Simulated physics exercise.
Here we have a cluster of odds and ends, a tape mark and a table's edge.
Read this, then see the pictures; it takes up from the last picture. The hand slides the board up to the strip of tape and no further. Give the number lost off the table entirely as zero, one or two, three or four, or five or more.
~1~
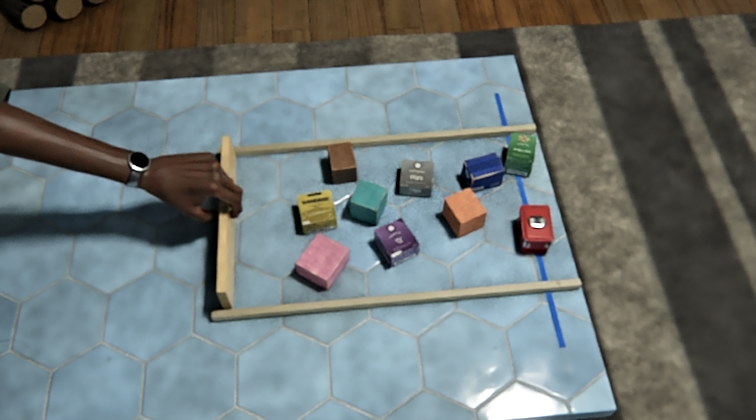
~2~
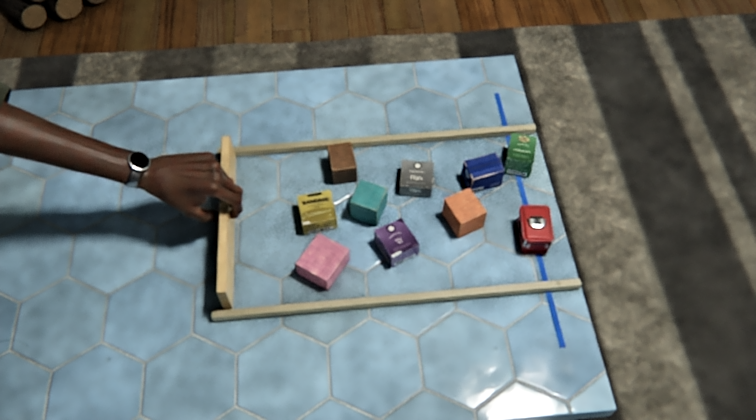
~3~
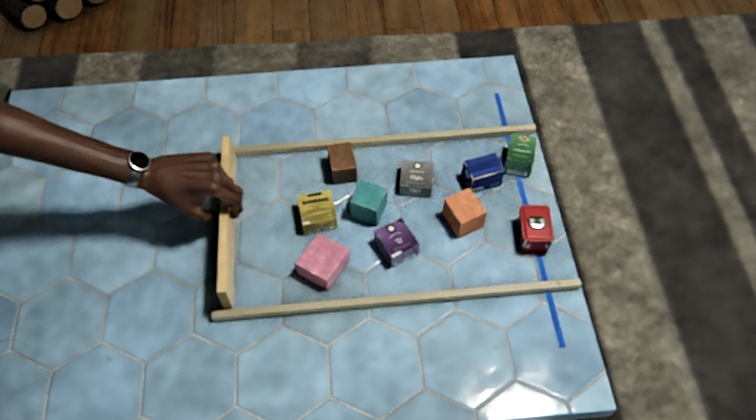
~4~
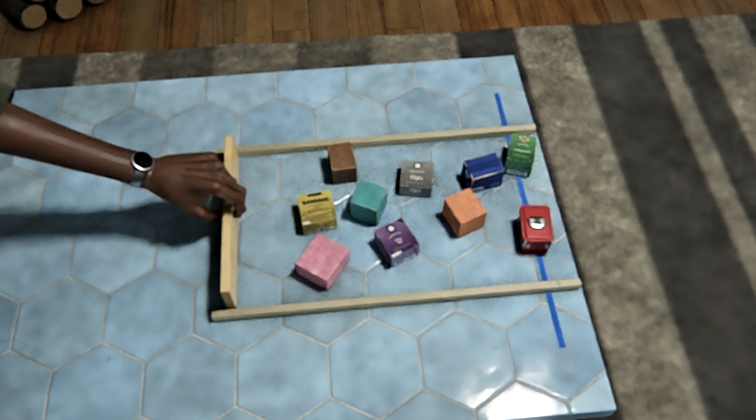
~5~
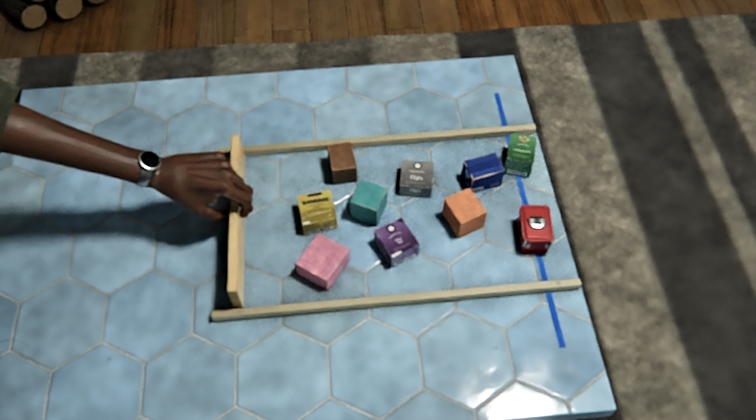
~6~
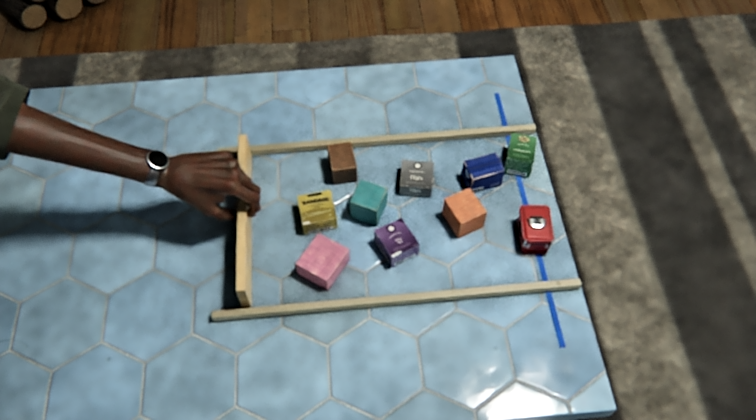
Well, what drops off the end works out to five or more of them.
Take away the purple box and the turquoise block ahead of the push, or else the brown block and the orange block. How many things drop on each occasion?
First try 5, second try 5.
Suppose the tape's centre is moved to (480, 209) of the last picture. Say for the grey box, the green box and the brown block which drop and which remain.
The grey box? It is safe. The green box? It does not stay. The brown block? It is safe.
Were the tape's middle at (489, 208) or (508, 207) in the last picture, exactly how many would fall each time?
Down on the floor: 4 and 4.
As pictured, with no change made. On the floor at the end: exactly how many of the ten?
Count: 7.
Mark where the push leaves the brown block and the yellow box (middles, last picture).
You'll see the brown block at (527, 149), with the yellow box at (543, 196).
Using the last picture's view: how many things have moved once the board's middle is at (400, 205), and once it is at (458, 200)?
I count 7 first and 10 after.
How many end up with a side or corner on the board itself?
All in all, 3.
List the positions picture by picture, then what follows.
Green box (521, 155); red case (535, 229); blue box (483, 173); board (227, 219); tape (526, 205), in the first picture.
Red case (534, 229); board (227, 219), in the second picture.
Blue box (483, 173); orange block (464, 213), in the third picture.
Green box (521, 155); yellow box (318, 212), in the fourth picture.
Red case (534, 229); grey box (417, 179), in the fifth picture.
Green box (521, 155); red case (534, 229); blue box (483, 173); board (245, 217); tape (526, 205), in the sixth picture.
Soon after, none off yet; green box at rest near (521, 155); red case at rest near (534, 229); blue box at rest near (483, 173).
In the end, the number that fall off is five or more; gone, turquoise block, purple box, grey box, orange block, blue box, red case and green box.
